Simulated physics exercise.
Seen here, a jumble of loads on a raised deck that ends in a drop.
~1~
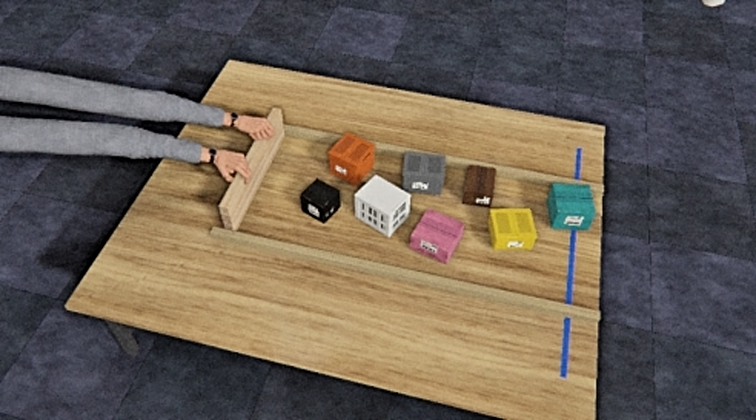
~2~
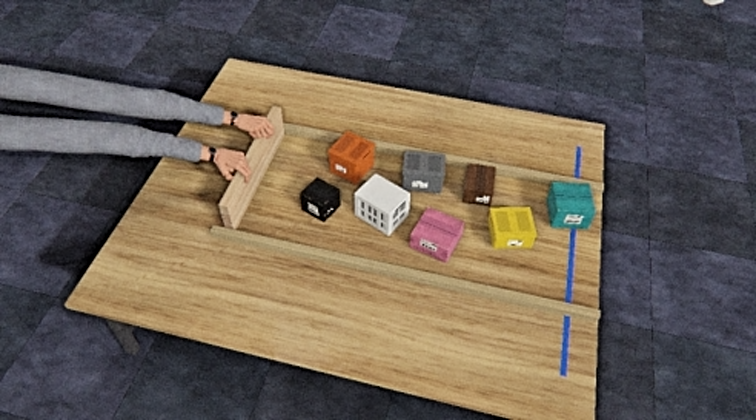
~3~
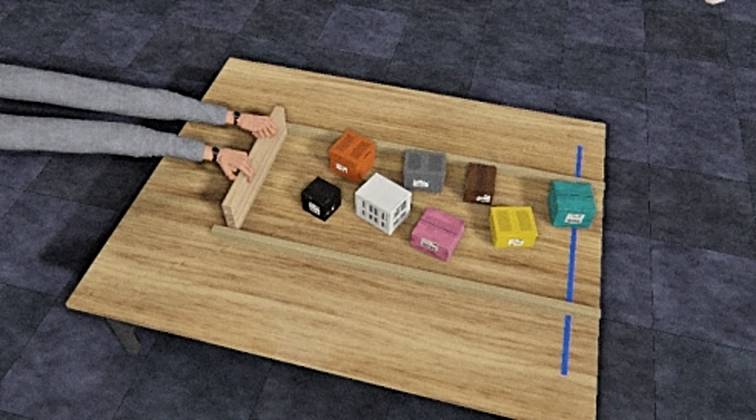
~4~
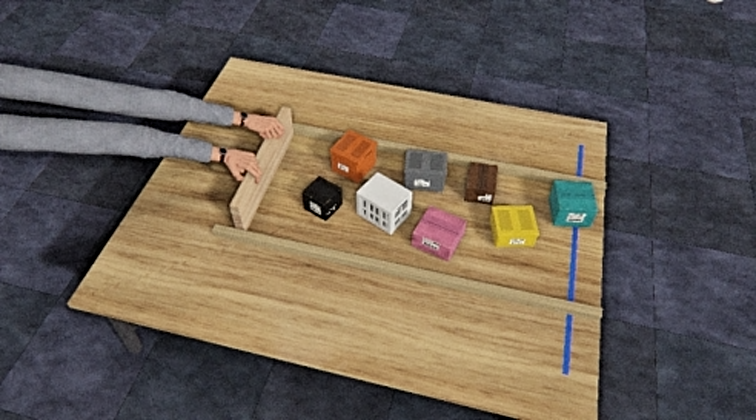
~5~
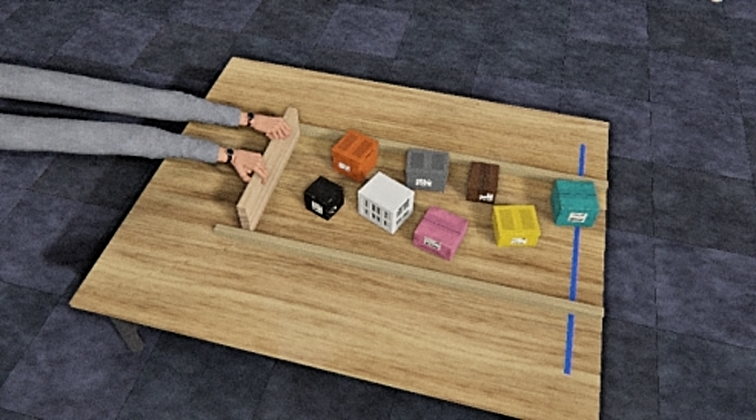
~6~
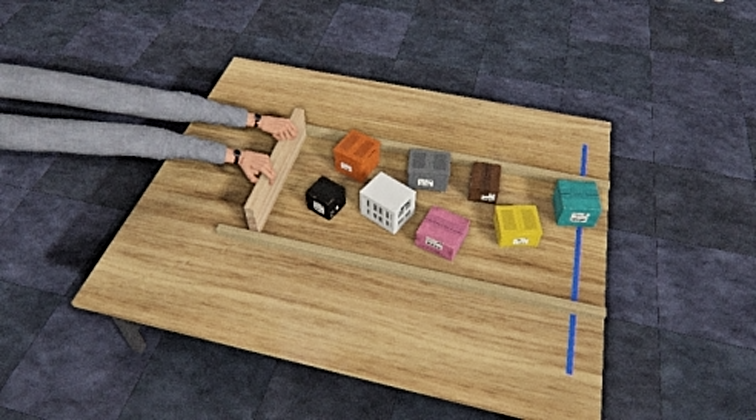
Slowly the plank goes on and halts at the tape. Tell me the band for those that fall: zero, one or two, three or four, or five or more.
The number that fall off is five or more.
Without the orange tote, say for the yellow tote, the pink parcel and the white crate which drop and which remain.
The yellow tote tumbles off; the pink parcel survives; the white crate is lost.
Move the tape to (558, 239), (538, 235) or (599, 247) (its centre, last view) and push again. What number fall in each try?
The counts: 5, 3 and 8.
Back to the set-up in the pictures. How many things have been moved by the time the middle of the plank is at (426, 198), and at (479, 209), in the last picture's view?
The counts are 7 and 8.
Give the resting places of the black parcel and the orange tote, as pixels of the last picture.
Near (596, 249) and (603, 201).
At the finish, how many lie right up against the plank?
That makes 3.
Early on, none off yet; turquoise parcel at rest near (576, 204); yellow tote at rest near (517, 226); brown parcel at rest near (485, 183).
A while later, none off yet; turquoise parcel at rest near (577, 204); yellow tote travelled a little near (536, 230); brown parcel travelled about its own width near (539, 194).
Further along, one off so far; turquoise parcel down on the ground near (642, 260); yellow tote leaning a little near (617, 246); brown parcel leaning a little near (618, 209).
Finally, the number that fall off is five or more; lost, white crate, grey tote, brown parcel, yellow tote and turquoise parcel.
